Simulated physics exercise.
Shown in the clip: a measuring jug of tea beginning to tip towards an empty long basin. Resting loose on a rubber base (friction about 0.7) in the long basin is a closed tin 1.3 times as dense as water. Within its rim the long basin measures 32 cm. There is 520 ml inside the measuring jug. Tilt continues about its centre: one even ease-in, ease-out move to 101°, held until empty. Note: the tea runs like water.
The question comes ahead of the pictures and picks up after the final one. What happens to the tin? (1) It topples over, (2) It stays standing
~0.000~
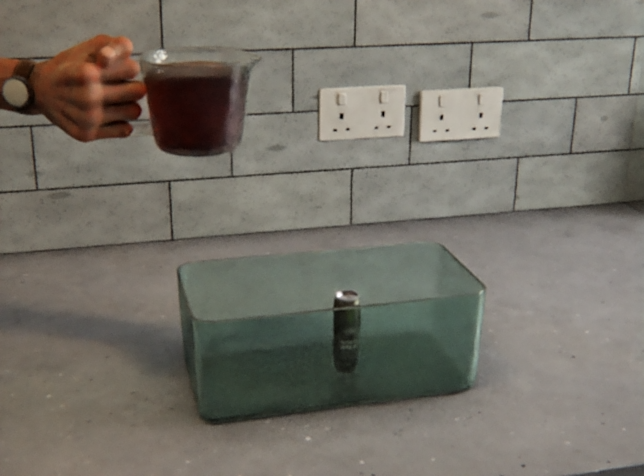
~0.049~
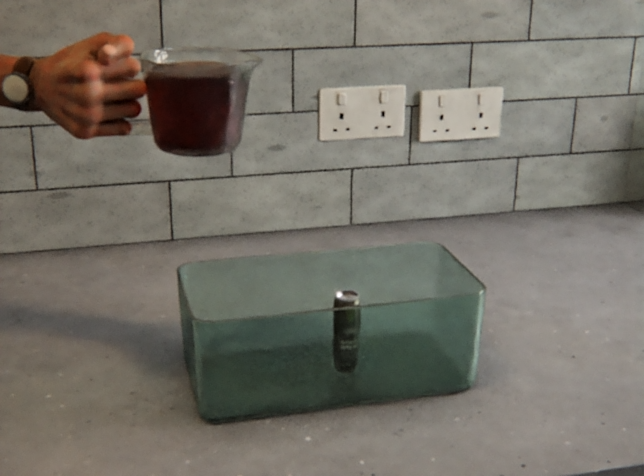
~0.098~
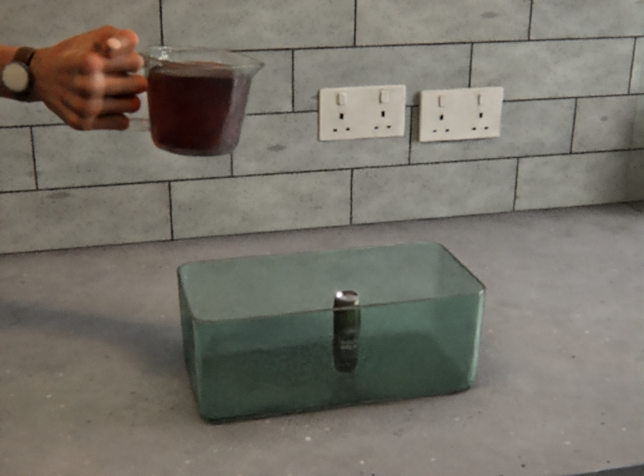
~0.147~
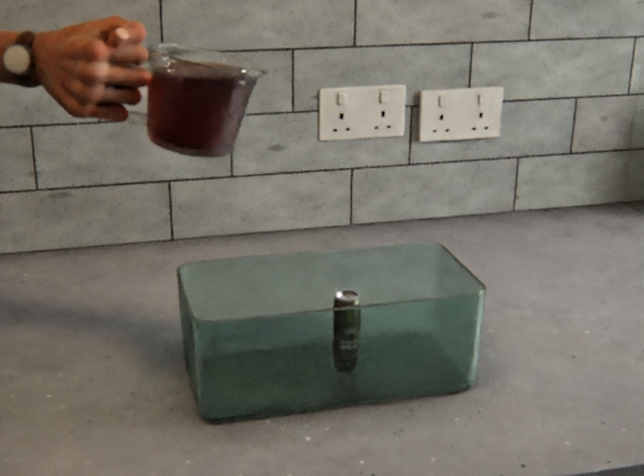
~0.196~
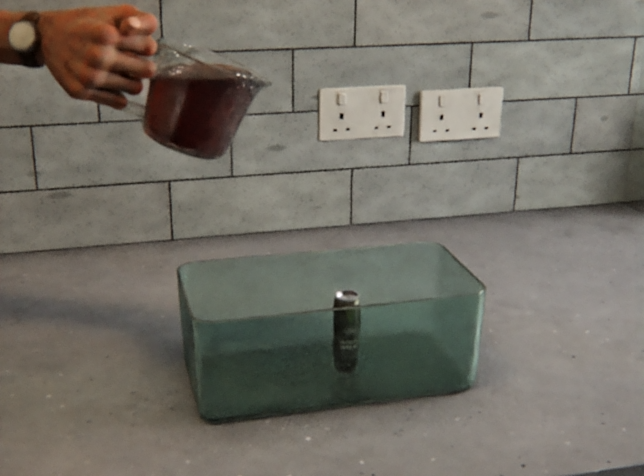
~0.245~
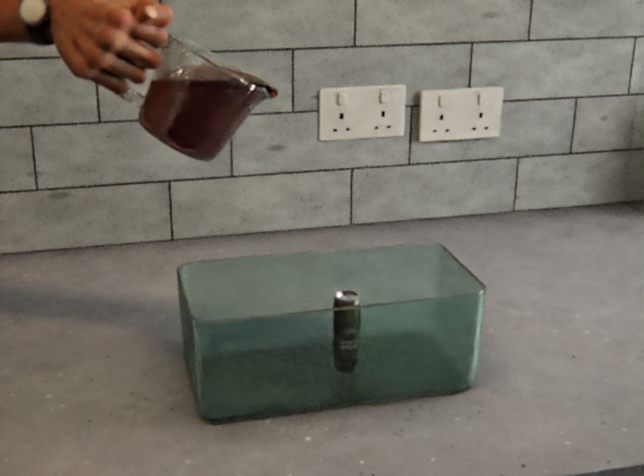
Answer: 1.
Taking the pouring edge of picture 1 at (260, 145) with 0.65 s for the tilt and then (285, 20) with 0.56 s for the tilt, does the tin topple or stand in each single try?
Run one: It does not tip. Run two: It does not tip.
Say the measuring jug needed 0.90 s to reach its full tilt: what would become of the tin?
The tin would overturn.
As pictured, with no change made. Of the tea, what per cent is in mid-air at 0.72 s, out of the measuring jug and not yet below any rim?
Roughly 20 per cent.
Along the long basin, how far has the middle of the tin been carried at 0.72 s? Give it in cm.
Measured centre to centre, about 2 cm.
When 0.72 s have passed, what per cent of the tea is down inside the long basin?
Around 72 parts in a hundred.
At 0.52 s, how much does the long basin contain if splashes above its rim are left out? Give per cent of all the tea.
Some 14 per cent.
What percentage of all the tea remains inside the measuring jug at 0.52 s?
44 %.
By 0.52 s the tilt is 91° and 44 per cent is still to pour; the tin stands where it began.
By 0.72 s the tilt is 101° and 7 per cent is still to pour; the tin stands 2 cm from where it began.
By 0.92 s the tilt is 101° and 0 per cent is still to pour; the tin lies on its side.
By 1.15 s the tilt is 101° and 0 per cent is still to pour; the tin lies on its side.
At rest the tin lies on its side.
